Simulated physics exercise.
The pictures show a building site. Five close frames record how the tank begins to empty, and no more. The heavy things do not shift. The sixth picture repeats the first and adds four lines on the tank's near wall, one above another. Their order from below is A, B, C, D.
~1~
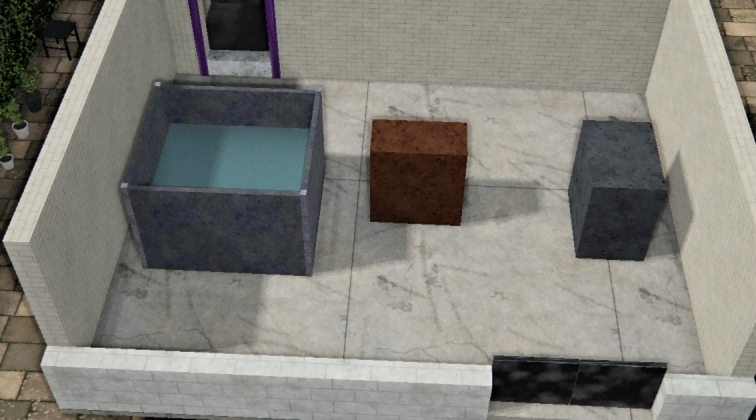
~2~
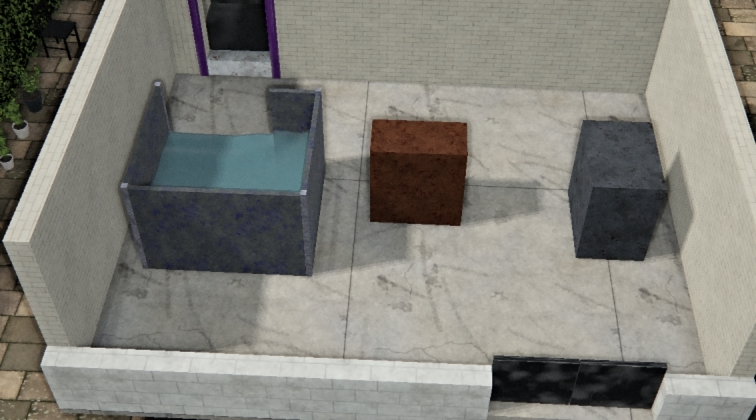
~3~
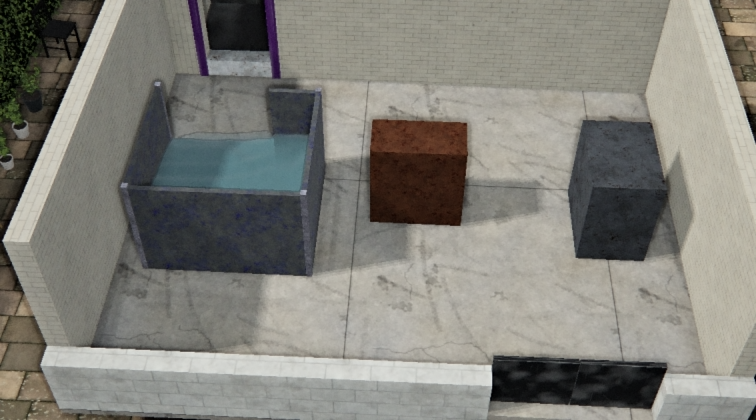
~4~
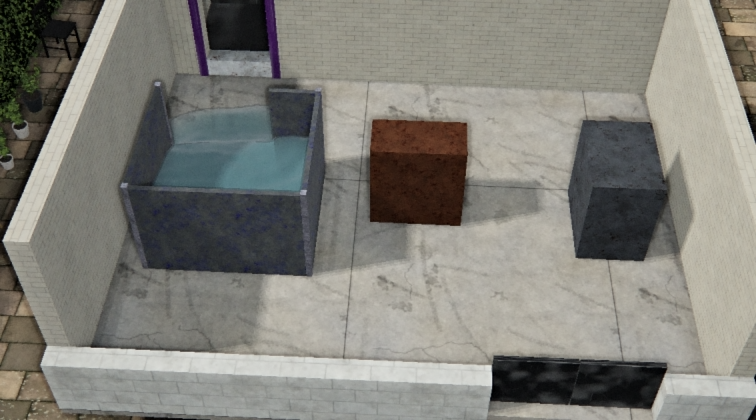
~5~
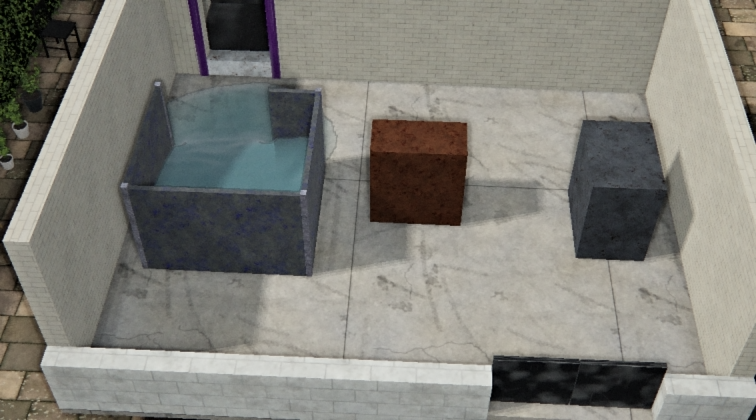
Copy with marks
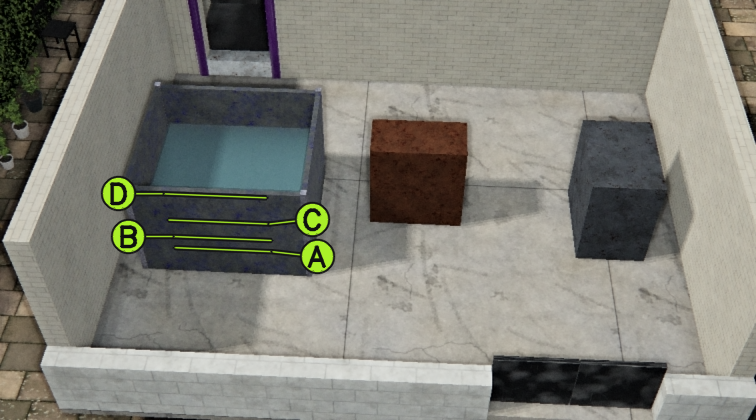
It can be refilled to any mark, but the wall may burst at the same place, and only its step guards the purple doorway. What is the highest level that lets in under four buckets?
The answer is level A.
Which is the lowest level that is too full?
Here it is level B.
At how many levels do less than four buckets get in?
One of them.
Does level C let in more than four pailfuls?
Yes, that goes wrong.
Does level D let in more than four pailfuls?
Yes, it does.
On the marked copy, A at (223, 249); B at (221, 238); C at (218, 222); D at (214, 195); from the bottom up A, B, C, D.
With A, a splash gets over, under a bucket.
With B, about 9 bucketfuls get in.
With C, dozens of bucketfuls pour in.
With D, dozens of bucketfuls pour in.
